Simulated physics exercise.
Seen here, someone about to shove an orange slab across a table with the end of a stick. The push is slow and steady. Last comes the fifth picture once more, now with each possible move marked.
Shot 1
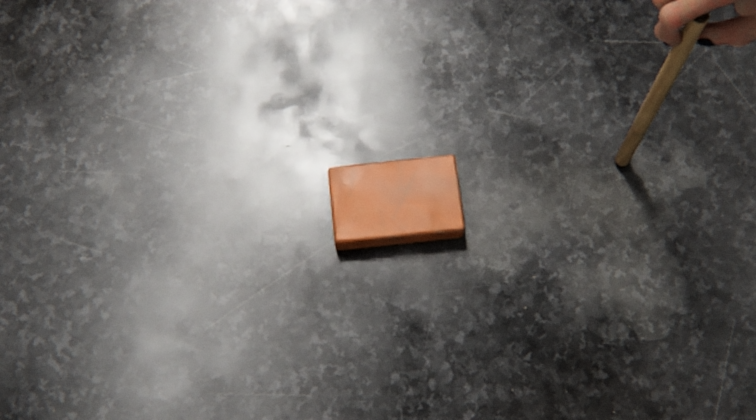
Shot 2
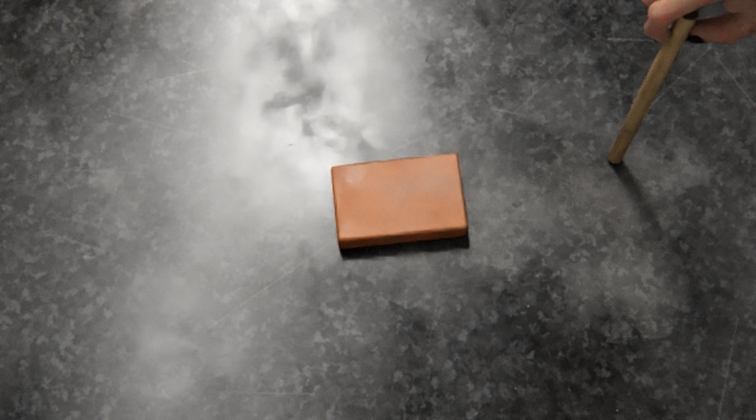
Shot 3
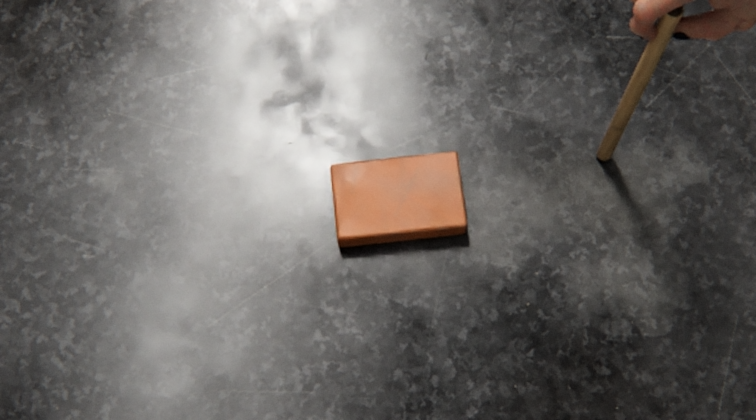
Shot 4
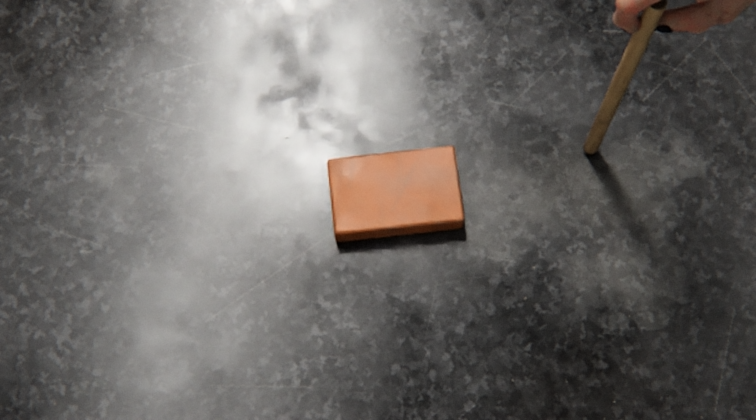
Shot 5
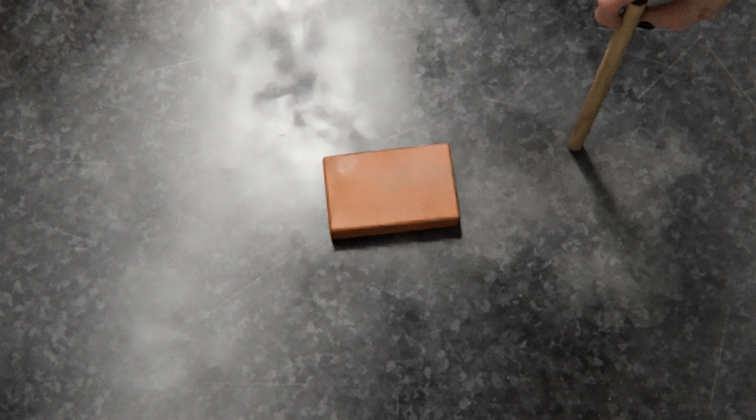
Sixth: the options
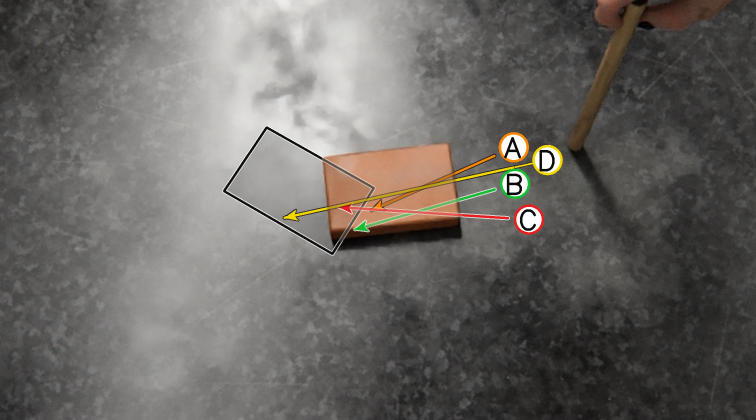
An orange rectangular slab lies near the middle of a mottled dark grey surface, seen from above, with a pale, hazy sheen spreading over the upper left. At the upper right, a hand with dark nails grips a wooden stick, its lower tip casting a thin shadow. The hand and stick move slowly leftward, still apart from the slab, while the slab's position in view shifts only slightly.
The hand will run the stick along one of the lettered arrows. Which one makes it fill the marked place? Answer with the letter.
Push along B.
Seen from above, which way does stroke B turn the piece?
On that stroke, clockwise.
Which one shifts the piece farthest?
D.
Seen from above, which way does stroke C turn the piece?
On that stroke, clockwise.
On the marked copy, A from (495, 156) to (371, 210); B from (495, 190) to (355, 230); C from (508, 218) to (339, 207); D from (515, 167) to (284, 218).
Following B. Soon after the start, foot of the stick (444, 204), piece (372, 186).
Later, foot of the stick (394, 219), piece (326, 184).
In the end, foot of the stick (355, 230), piece (296, 179); it fills the outline.
As for the rest, A leaves the piece out of the outline, at (298, 220); C leaves the piece out of the outline, at (285, 147); D leaves the piece out of the outline, at (212, 233).
